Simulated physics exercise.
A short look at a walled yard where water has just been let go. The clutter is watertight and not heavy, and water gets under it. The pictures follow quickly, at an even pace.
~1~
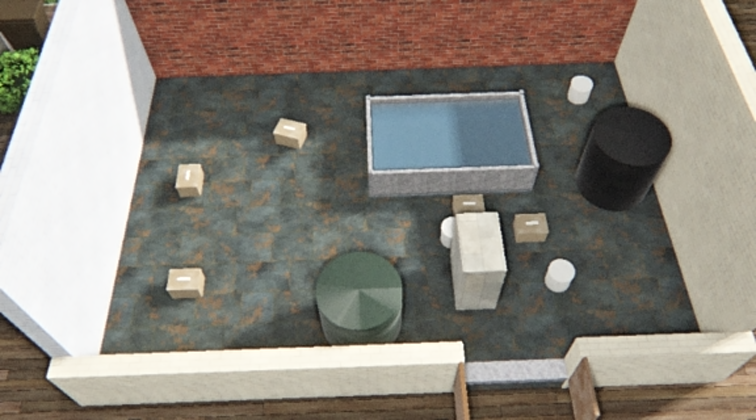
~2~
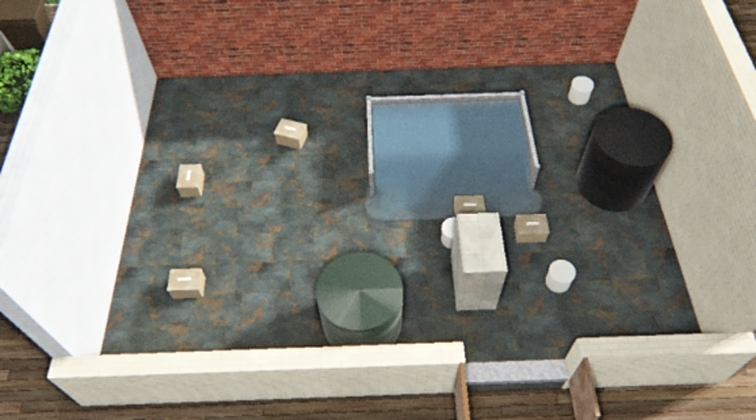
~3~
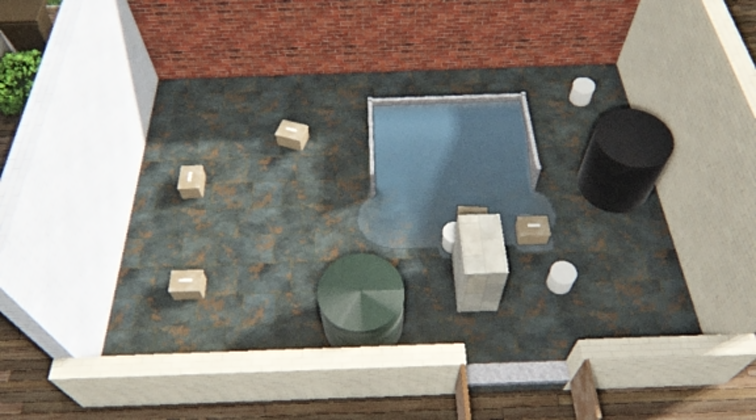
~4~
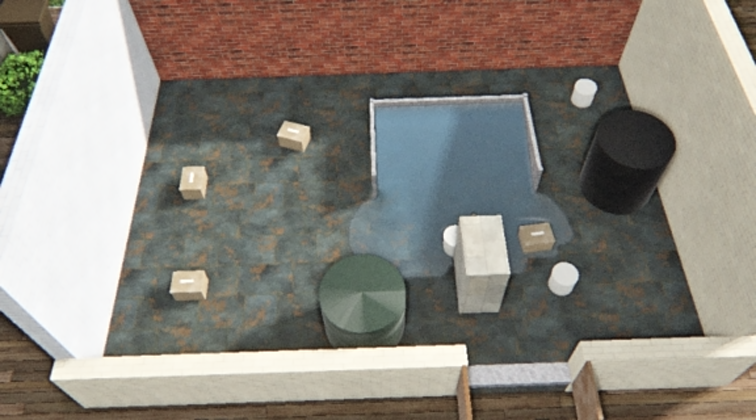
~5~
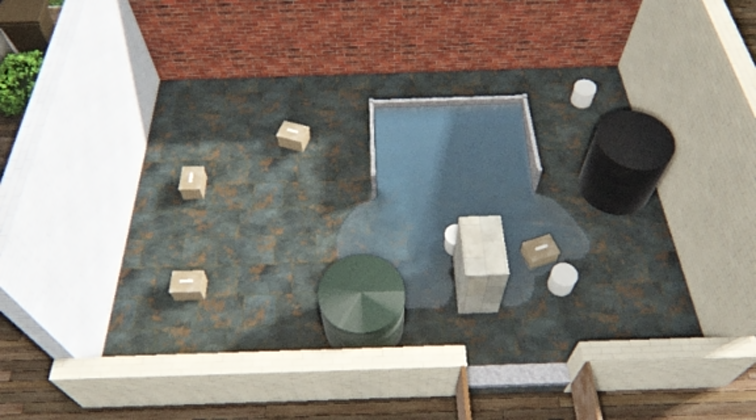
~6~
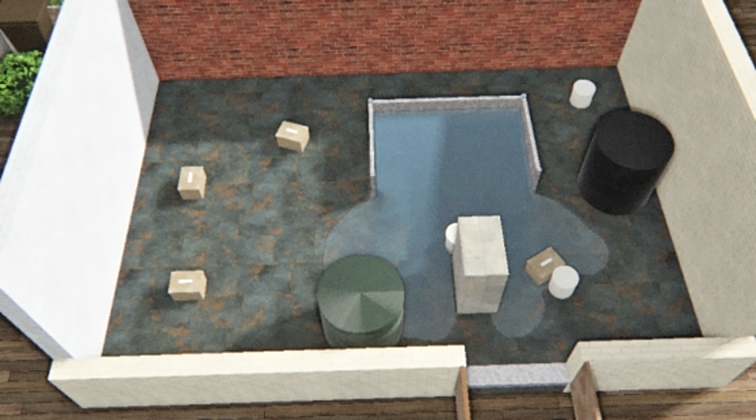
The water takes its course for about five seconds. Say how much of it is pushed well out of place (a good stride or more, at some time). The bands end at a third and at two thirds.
Share: From one to two thirds.
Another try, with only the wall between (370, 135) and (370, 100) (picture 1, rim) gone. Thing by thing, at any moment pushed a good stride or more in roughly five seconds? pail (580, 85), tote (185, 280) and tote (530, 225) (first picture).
As listed: Not that far, short of that, not that far.
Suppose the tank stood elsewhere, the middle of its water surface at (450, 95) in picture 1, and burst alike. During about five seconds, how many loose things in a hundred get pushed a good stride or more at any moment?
About 50 per cent.
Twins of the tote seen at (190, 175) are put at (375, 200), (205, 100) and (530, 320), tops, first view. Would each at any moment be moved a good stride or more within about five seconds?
One after the other: That far or more, no, shifted that much.
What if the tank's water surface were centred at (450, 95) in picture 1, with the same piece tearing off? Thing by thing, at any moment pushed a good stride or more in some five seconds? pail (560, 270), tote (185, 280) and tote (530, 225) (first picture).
As listed: Yes, under that, pushed that far.
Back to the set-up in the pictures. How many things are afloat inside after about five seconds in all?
2 of them.
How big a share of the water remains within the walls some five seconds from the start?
Near 84 in a hundred.
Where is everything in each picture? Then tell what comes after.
A tote at (532, 223) rests on the ground; a tote at (469, 204), on the bottom; 0 of 8 have shifted, in the first frame.
A tote at (533, 224) rests on the ground; a tote at (470, 205) rests on the ground; 0 of 8 have shifted, in the second frame.
A tote at (534, 226) rests on the ground; a tote at (473, 216), on the bottom, close to its start; 2 of 8 have shifted, in the third frame.
A tote at (537, 234), on the bottom, close to its start; a tote is out of sight; 3 of 8 have shifted, in the fourth frame.
A tote at (541, 248) rests on the ground, a stride from its start; a tote is out of sight; 3 of 8 have shifted, in the fifth frame.
A tote at (546, 262), on the bottom, a stride from its start; a tote is out of sight; 3 of 8 have shifted, in the sixth frame.
A moment on, 2 of 8 are well off their spots; 2 afloat.
Next, 4 of 8 are well off their spots; 4 afloat.
Later, 4 of 8 are well off their spots; 3 afloat.
In the end, 4 of 8 are well off their spots, and 4 have been at some point; 2 afloat.
